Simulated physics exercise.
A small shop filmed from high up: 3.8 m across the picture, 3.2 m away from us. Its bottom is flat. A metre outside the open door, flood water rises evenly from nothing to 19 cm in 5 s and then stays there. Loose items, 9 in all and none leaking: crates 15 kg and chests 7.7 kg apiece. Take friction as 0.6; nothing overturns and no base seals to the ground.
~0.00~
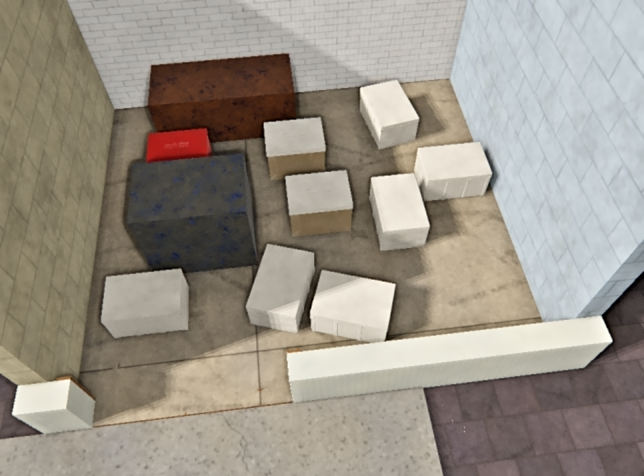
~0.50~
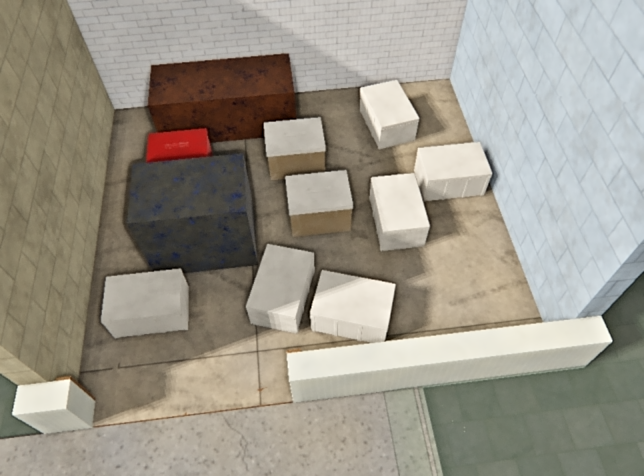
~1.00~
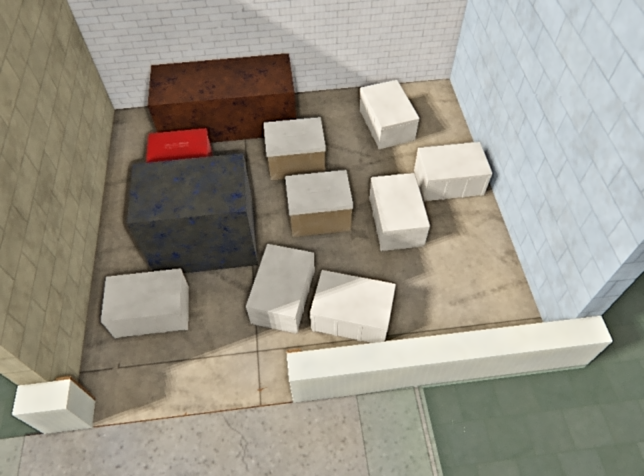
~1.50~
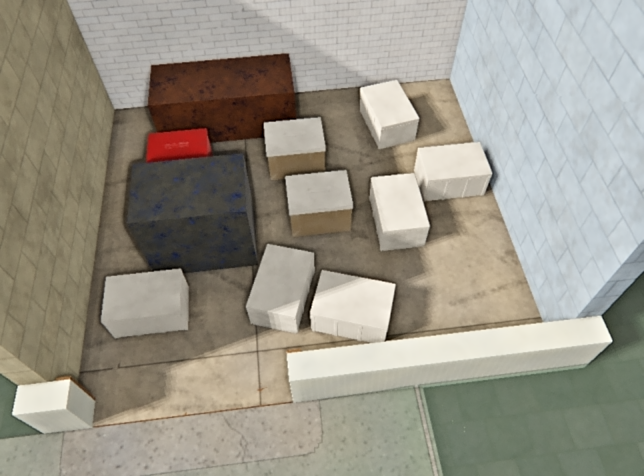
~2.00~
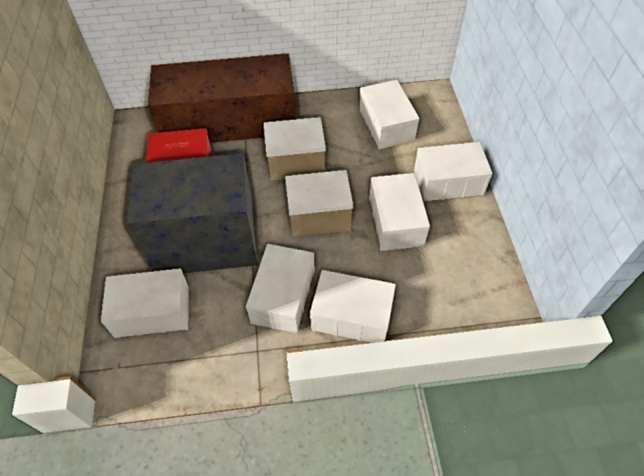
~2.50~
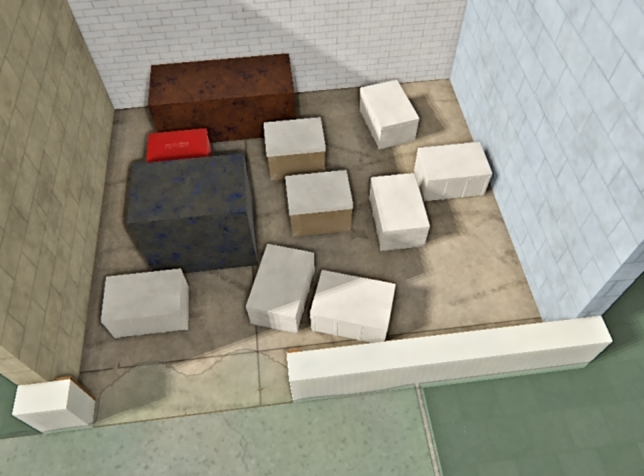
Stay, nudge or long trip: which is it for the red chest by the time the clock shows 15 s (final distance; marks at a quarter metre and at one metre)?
Red chest ends far away.
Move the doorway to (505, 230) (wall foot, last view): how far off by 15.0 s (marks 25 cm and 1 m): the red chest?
Then the red chest is nudged along.
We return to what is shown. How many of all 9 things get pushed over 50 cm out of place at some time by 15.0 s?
9 of them.
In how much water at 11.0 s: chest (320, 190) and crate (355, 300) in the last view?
Roughly 12 and 12 cm.
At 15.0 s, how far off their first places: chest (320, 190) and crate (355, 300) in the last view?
In turn: 80 cm, 100 cm.
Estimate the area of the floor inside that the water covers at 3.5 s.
Some 1.0 m2.
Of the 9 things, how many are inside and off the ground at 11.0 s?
I count 9.
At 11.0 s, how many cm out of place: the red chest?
About 140 cm.
After 3.5 s the red chest is near (177, 146), 0.0 m from its start, aground; 0 afloat.
After 6.8 s the red chest is near (191, 135), 0.2 m from its start, afloat; 2 afloat.
After 11.0 s the red chest is near (314, 169), 1.3 m from its start, afloat; 9 afloat.
After 15.0 s the red chest is near (349, 302), 2.3 m from its start, afloat; 9 afloat.
